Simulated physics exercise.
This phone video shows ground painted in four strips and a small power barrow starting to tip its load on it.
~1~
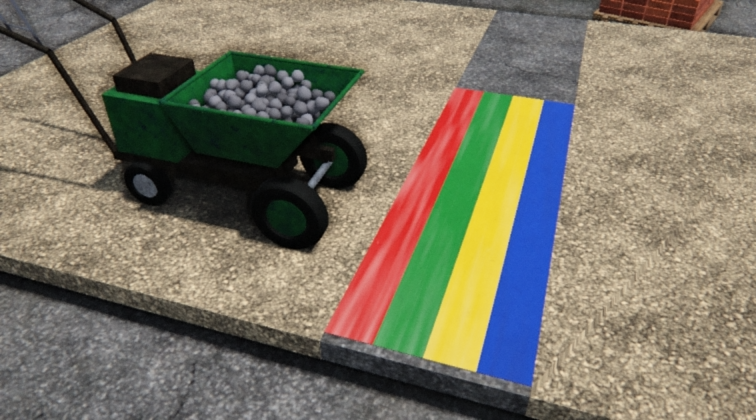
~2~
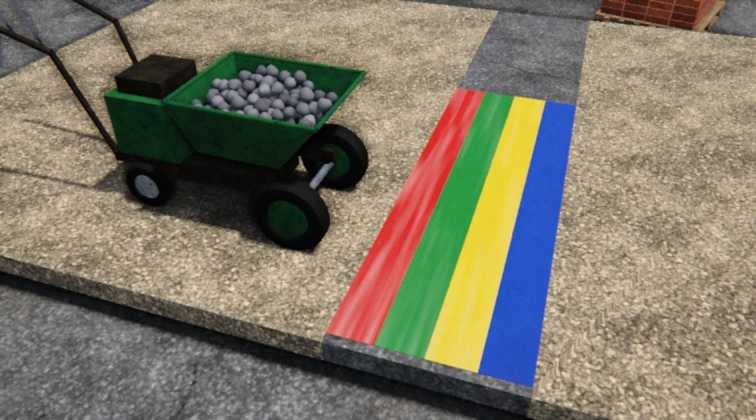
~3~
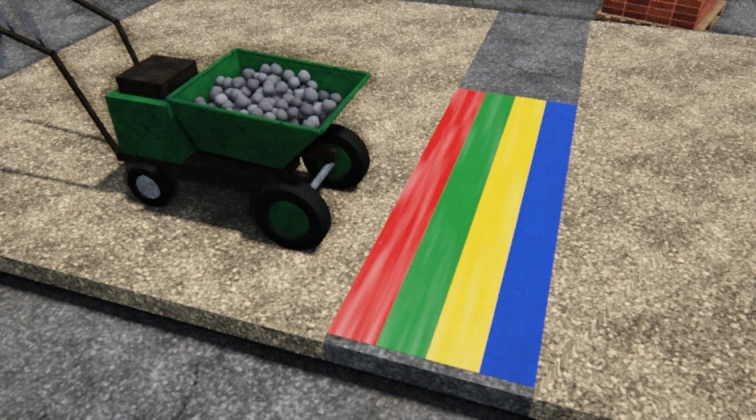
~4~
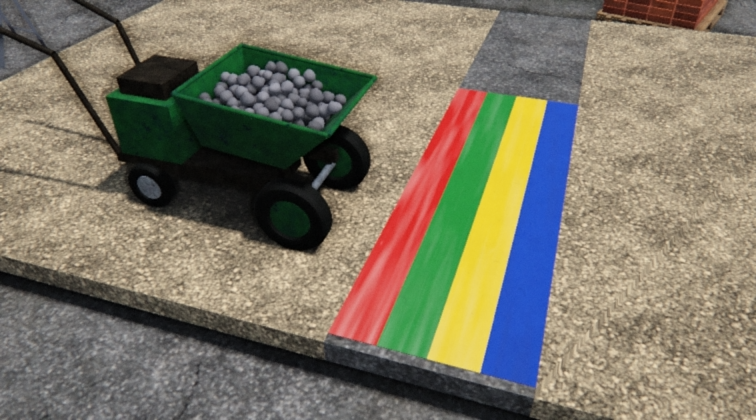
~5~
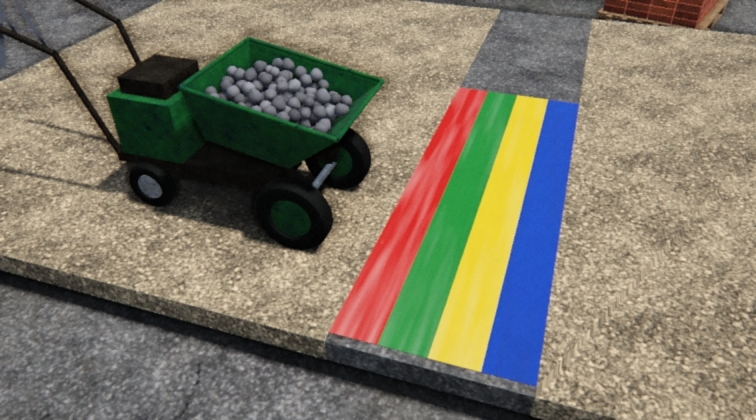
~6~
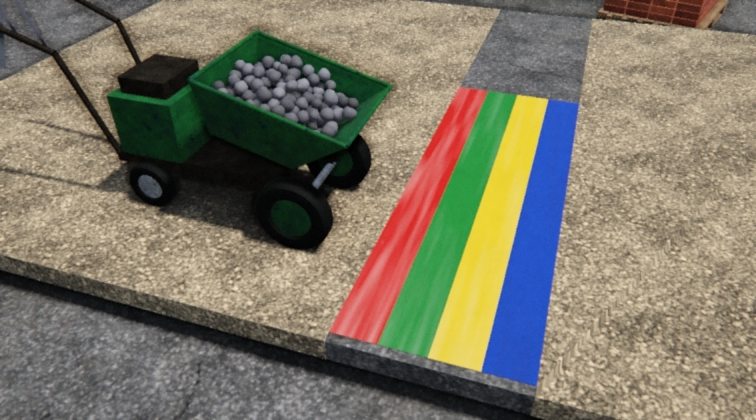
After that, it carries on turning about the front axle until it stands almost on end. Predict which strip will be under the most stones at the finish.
I would say the green one.
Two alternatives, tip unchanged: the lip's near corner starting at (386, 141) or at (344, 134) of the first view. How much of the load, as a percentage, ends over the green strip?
0 and 20 in a hundred, in that order.
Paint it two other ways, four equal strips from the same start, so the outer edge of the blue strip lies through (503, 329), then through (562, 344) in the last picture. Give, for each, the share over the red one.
0 % and 10 %.
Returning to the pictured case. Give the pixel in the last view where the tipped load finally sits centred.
Last view, resting centre - approx. (466, 237).
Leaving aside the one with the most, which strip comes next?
The next spot goes to yellow.
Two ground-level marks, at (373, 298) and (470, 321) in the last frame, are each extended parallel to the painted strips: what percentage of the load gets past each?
Roughly 80 and 20 %.
Just after the last frame, skip tipped steeply; every one in the skip.
A moment on, skip tipped right over; roughly half in the skip; just a few over the red strip; roughly a third over the green strip; about a tenth over the yellow strip.
Further on, skip tipped right over; roughly a quarter in the skip; about a tenth over the red strip; roughly a third over the green strip; roughly a quarter over the yellow strip; about a tenth over the blue strip; about a tenth off the paint.
When it is over, skip tipped right over; roughly a quarter in the skip; about a tenth over the red strip; roughly a third over the green strip; roughly a quarter over the yellow strip; about a tenth over the blue strip; about a tenth off the paint.
